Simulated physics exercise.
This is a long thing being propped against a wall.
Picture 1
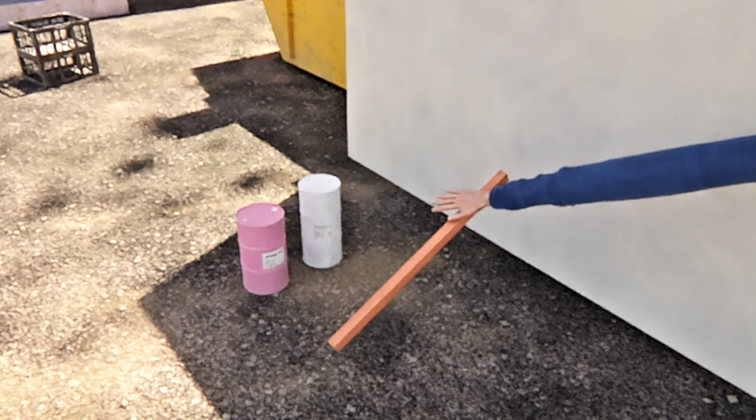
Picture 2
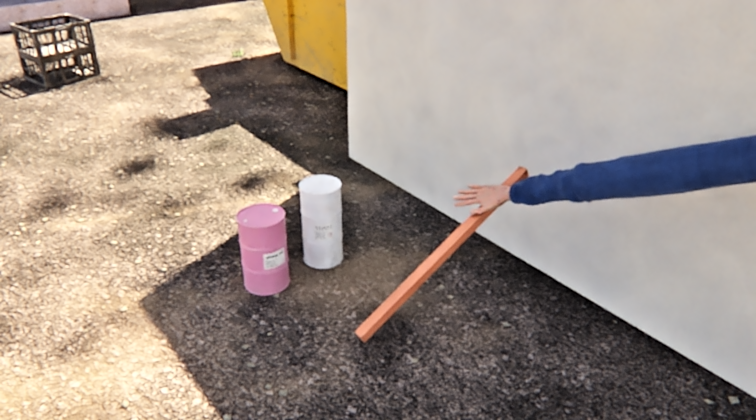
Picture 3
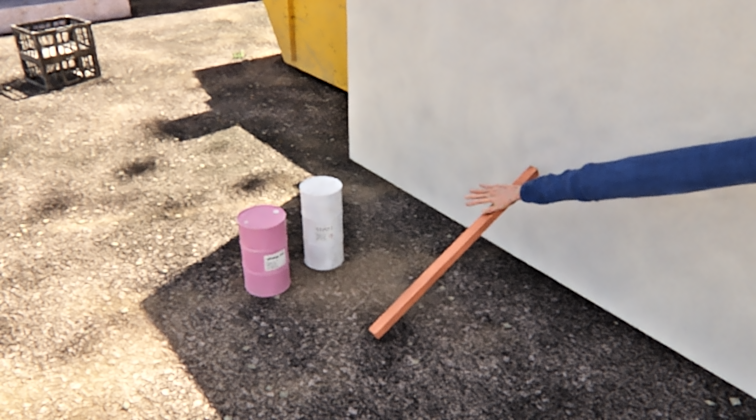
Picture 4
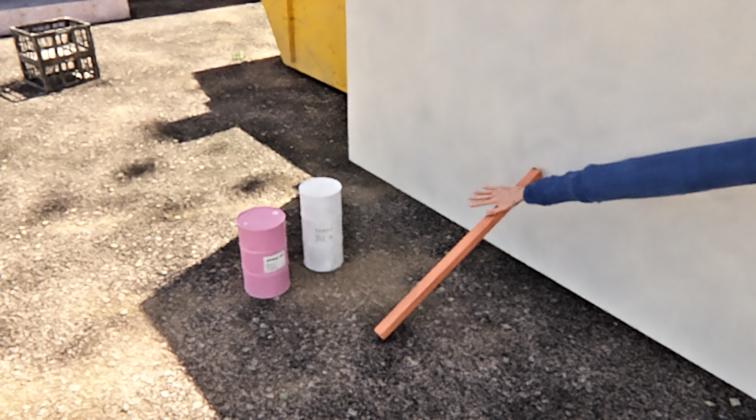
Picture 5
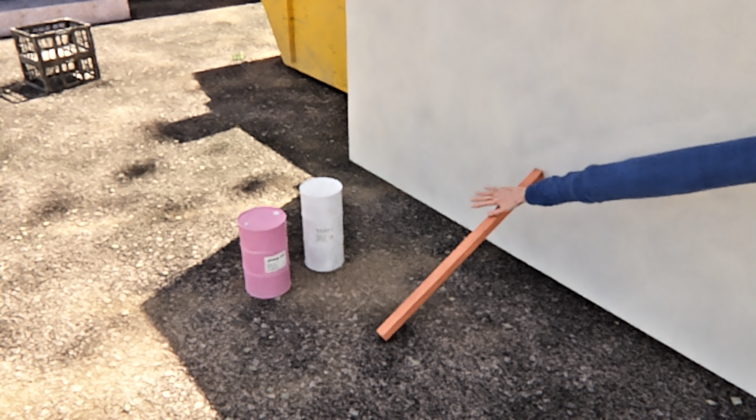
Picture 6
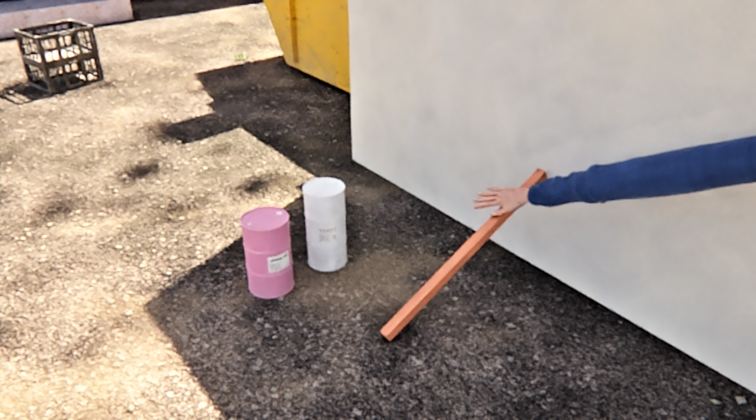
Blue-sleeved arm moving an orange pole rightward and leaning it against a pale wall, beside standing pink and white canisters.
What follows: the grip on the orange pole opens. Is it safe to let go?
It gives way.
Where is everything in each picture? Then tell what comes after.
Not yet at the wall; orange pole (423, 257); white canister (321, 221), in the first picture.
Not yet at the wall; orange pole (446, 250); white canister (322, 222), in the second picture.
Not yet at the wall; orange pole (458, 249); white canister (323, 224), in the third picture.
Not yet at the wall; orange pole (462, 250); white canister (322, 225), in the fourth picture.
Propped up under the hand; orange pole (464, 250); white canister (323, 225), in the fifth picture.
Propped up under the hand; orange pole (467, 251); white canister (326, 225), in the sixth picture.
Then, 0.30 s on from there, orange pole leaning 6° more than when let go near (463, 262).
Then, 0.40 s on from there, orange pole leaning 15° more than when let go near (458, 278).
Then, 0.50 s on from there, orange pole leaning 28° more than when let go near (454, 300).
Then, 0.60 s on from there, orange pole leaning 31° more than when let go near (455, 296).
In the end, moved from the start, orange pole; the other 2 unmoved. At the end, from the last picture's camera, orange pole near (454, 300). The pole slides down.
